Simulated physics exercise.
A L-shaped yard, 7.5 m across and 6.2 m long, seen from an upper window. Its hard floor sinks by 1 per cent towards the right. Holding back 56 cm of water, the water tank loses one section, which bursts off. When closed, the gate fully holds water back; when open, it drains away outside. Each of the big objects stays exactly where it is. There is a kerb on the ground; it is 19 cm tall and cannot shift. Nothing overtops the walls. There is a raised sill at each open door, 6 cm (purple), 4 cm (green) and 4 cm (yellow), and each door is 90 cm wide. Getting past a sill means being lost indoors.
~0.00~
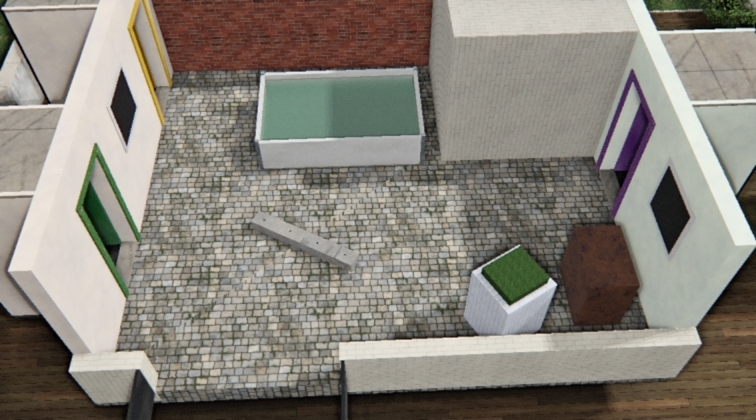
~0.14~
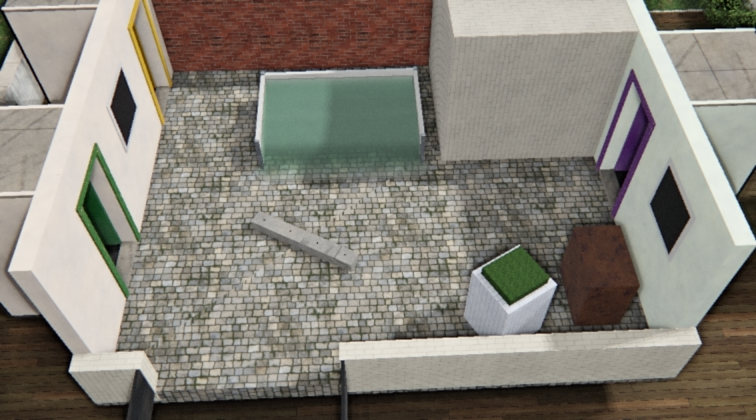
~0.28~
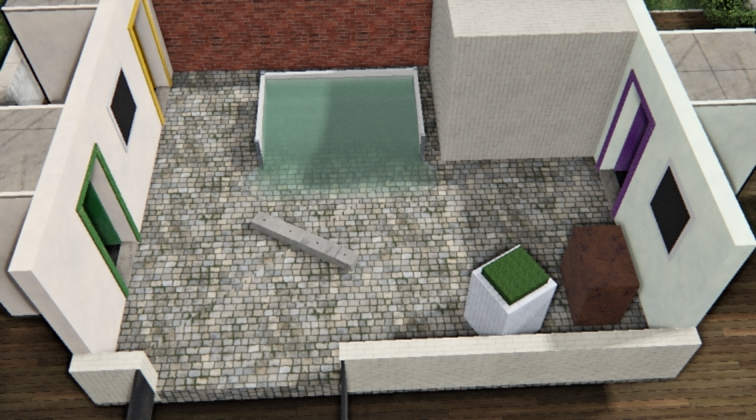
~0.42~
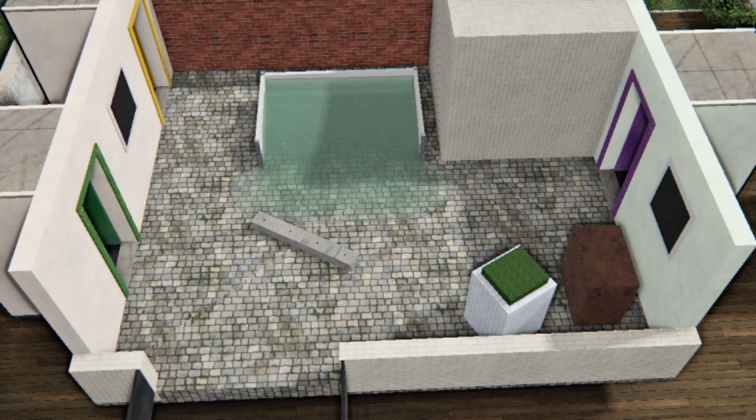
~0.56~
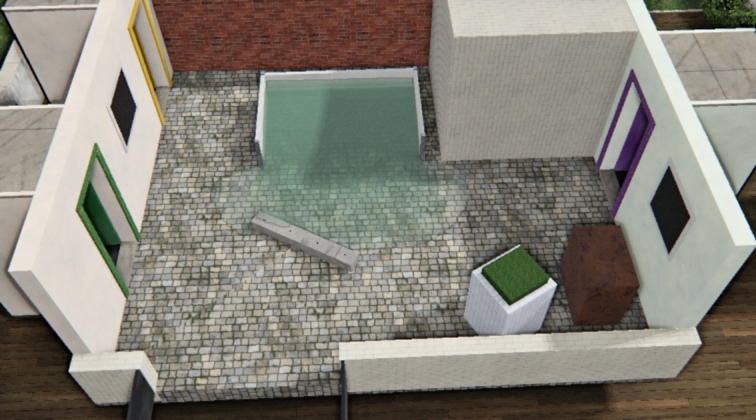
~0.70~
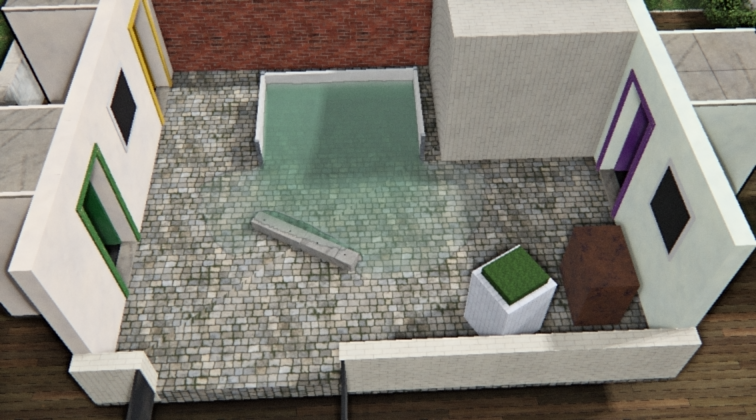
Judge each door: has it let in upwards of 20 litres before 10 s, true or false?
For the purple door, true. For the green door, true. For the yellow door, false.
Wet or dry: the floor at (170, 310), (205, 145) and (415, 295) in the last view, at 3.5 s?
Going through the three points: Awash, then not yet touched, then awash.
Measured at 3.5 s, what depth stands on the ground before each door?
Depths (cm): Purple = 4; green = 7; yellow = 0.
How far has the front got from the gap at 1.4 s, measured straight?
Around 4.0 metres.
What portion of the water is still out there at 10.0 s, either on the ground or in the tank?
Some 78 per cent remains.
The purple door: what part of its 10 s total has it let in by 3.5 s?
I'd put it at about 0 per cent by that point.
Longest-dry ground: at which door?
That would be the yellow one.
After 1.4 s water covers 40 % of the floor and is deepest (36 cm) near (359, 257); purple door not reached, green door not reached, yellow door not reached.
After 2.2 s water covers 60 % of the floor and is deepest (40 cm) near (478, 349); purple door not reached, green door 8 cm at the sill, 5 L in, yellow door not reached.
After 3.5 s water covers 65 % of the floor and is deepest (24 cm) near (647, 355); purple door 4 cm at the sill, 0 L in, green door 7 cm at the sill, 30 L in, yellow door not reached.
After 6.0 s water covers 85 % of the floor and is deepest (20 cm) near (587, 162); purple door 16 cm at the sill, 48 L in, green door 7 cm at the sill, 37 L in, yellow door 2 cm at the sill, 0 L in.
After 10.0 s water covers 95 % of the floor and is deepest (11 cm) near (647, 355); purple door 9 cm at the sill, 140 L in, green door 3 cm at the sill, 49 L in, yellow door 2 cm at the sill, 0 L in.
